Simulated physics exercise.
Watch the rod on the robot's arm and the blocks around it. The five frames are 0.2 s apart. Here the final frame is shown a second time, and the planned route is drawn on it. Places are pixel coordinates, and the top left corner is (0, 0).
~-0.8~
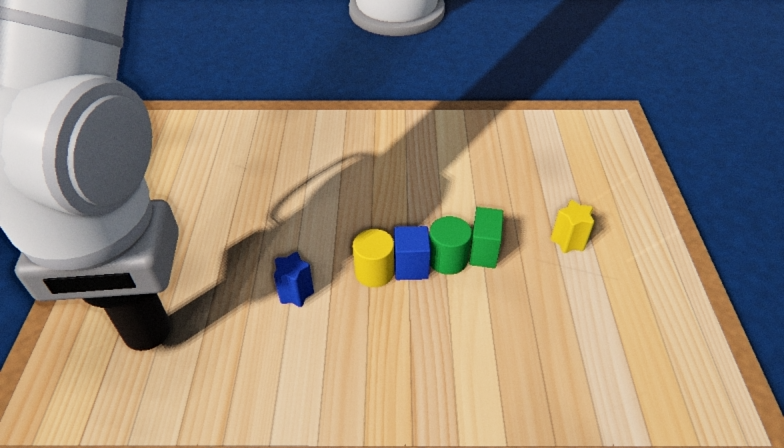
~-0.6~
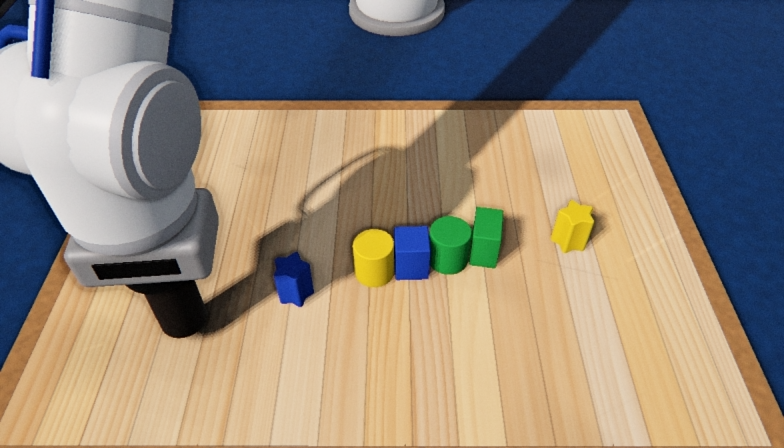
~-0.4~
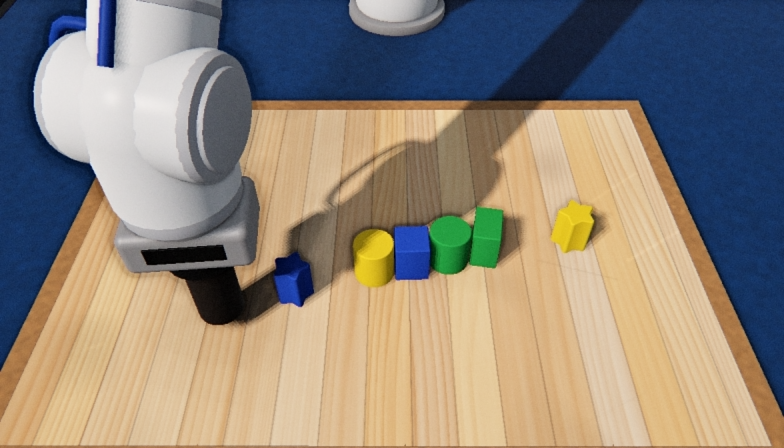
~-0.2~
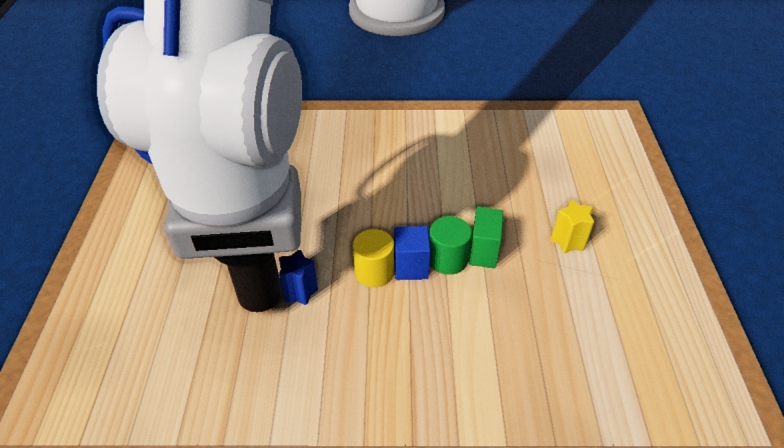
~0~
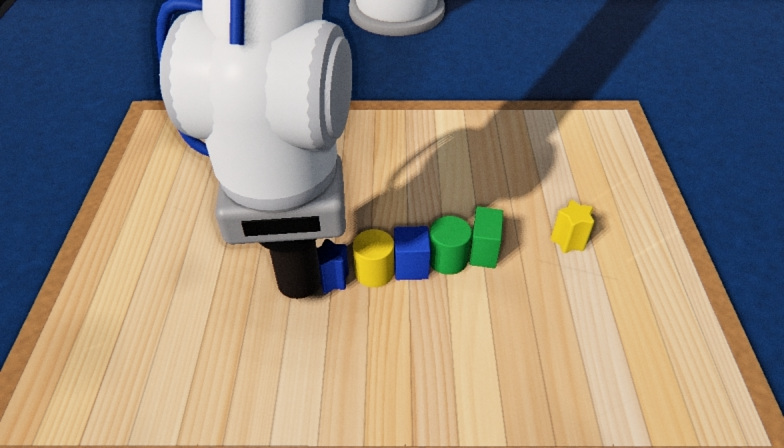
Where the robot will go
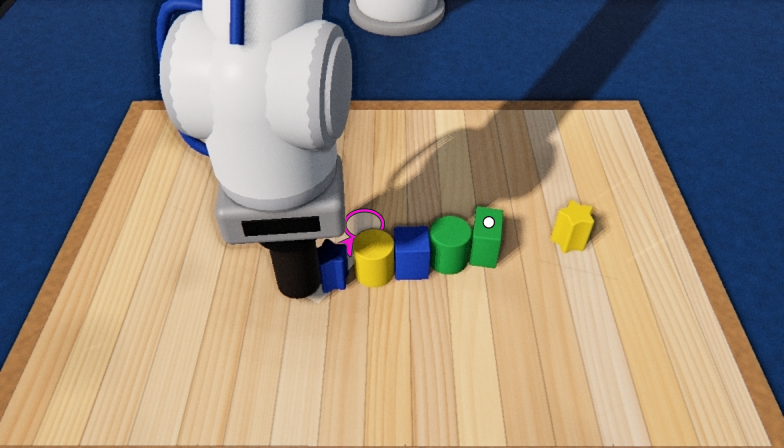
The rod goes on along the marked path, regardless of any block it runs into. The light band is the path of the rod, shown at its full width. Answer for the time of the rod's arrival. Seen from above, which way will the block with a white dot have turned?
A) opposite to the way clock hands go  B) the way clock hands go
A: Opposite to the way clock hands go.
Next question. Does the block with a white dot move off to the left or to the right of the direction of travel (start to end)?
My answer: Right.
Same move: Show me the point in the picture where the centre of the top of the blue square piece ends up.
The centre of its top face lies at (442, 239).
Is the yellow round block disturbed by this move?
Once the path is done, it is somewhere new.
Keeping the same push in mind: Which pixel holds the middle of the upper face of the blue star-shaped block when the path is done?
My best guess is (400, 197).
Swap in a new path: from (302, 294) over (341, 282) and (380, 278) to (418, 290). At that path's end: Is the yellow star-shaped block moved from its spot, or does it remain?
It keeps its spot.
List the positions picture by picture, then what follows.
In the first frame, rod's lower end (148, 331); blue star-shaped block (290, 265); yellow round block (373, 243); blue square piece (412, 238); green oblong (489, 222).
In the second frame, rod (184, 319); blocks still.
In the third frame, rod (222, 307); blocks still.
In the fourth frame, rod (260, 295); blue star-shaped block (295, 263).
In the fifth frame, rod (299, 282); blue star-shaped block (329, 251); yellow round block (373, 243); blue square piece (412, 238); green oblong (489, 222).
Drawn move, from (302, 294) directly to (364, 224); the dot is on the green oblong.
The first path, step by step. Halfway along, rod (334, 245); blue star-shaped block (366, 219), turned 15° clockwise; yellow round block (397, 228); blue square piece (433, 236); green oblong (503, 221), turned 35° anticlockwise.
At the end, rod (363, 212); blue star-shaped block (400, 197), turned 75° clockwise; yellow round block (410, 221); blue square piece (442, 239), turned 20° clockwise; green oblong (509, 221), turned 50° anticlockwise.
